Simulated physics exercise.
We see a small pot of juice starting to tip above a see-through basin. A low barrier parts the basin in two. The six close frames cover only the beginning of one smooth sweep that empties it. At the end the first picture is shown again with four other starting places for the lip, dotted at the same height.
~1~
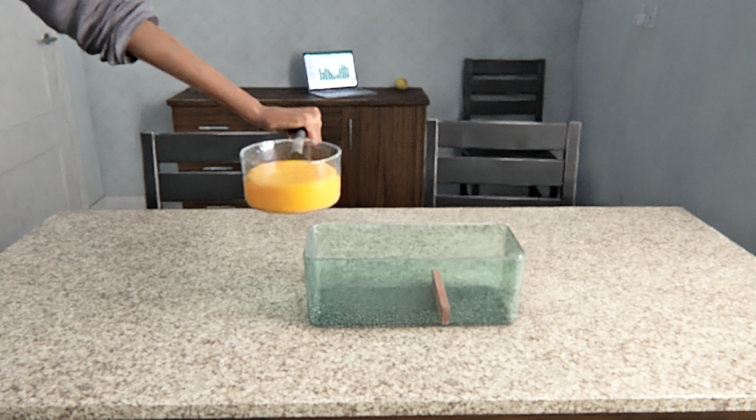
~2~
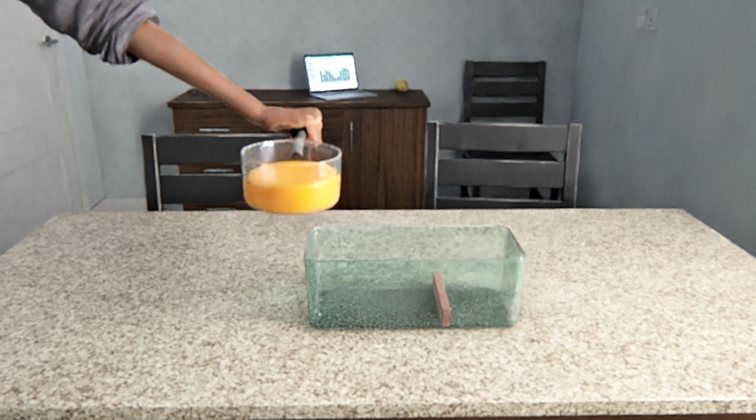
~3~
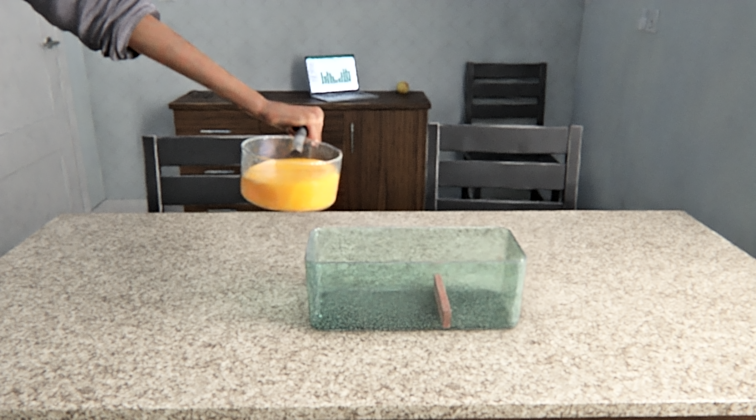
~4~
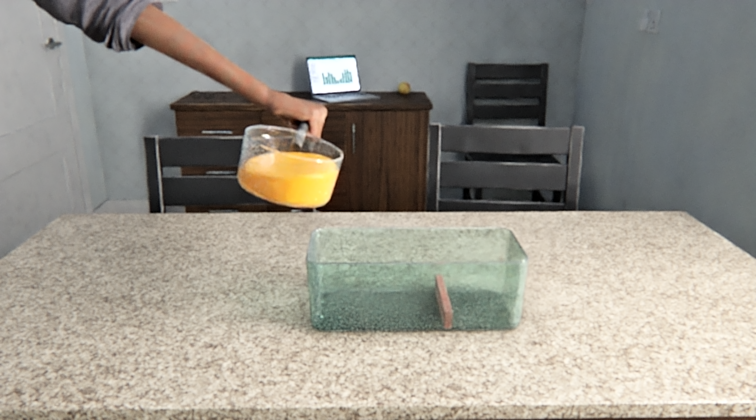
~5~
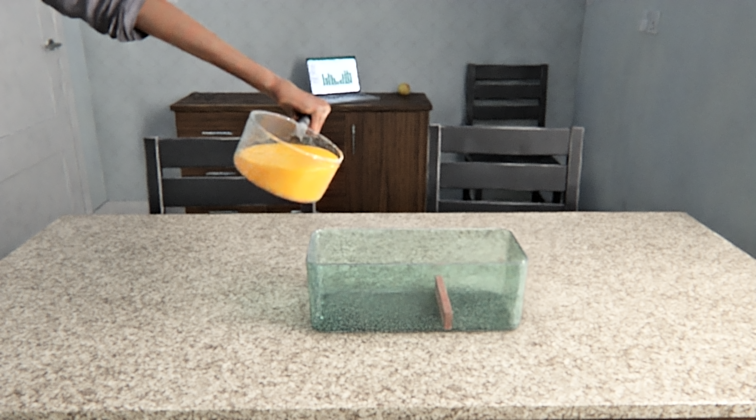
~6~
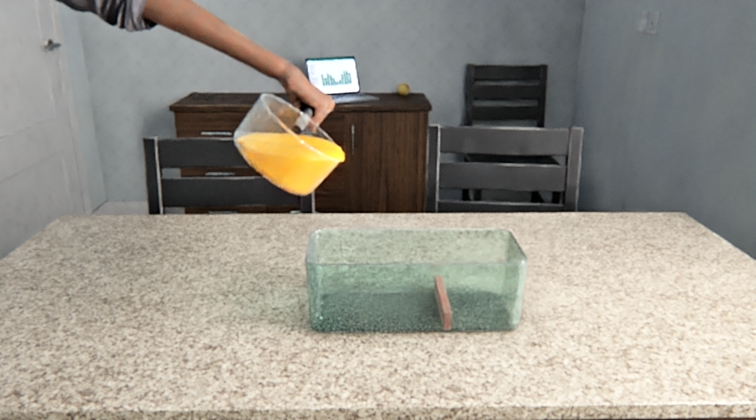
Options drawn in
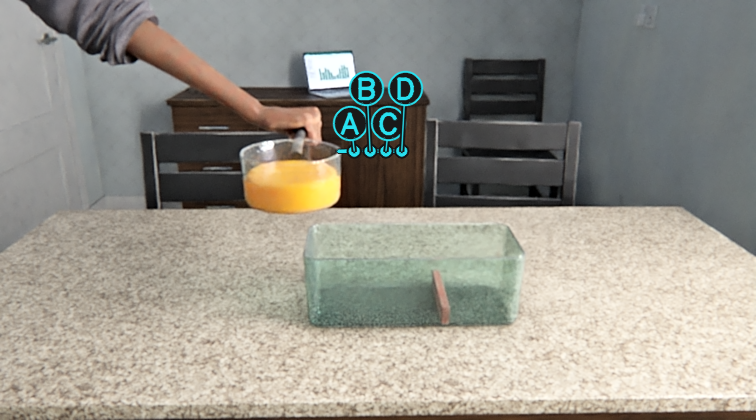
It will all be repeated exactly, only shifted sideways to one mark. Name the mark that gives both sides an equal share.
Best: B.
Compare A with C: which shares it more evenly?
The answer is C.
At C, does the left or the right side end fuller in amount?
More ends on the right.
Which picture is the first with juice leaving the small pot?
In picture 6.
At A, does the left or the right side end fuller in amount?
The left one.
On the marked copy, A at (354, 151); B at (370, 151); C at (385, 151); D at (401, 151).
If A is chosen, about 80 % ends left of the wall and 18 % right of it.
If B is chosen, about 50 % ends left of the wall and 49 % right of it.
If C is chosen, about 29 % ends left of the wall and 69 % right of it.
If D is chosen, about 28 % ends left of the wall and 70 % right of it.
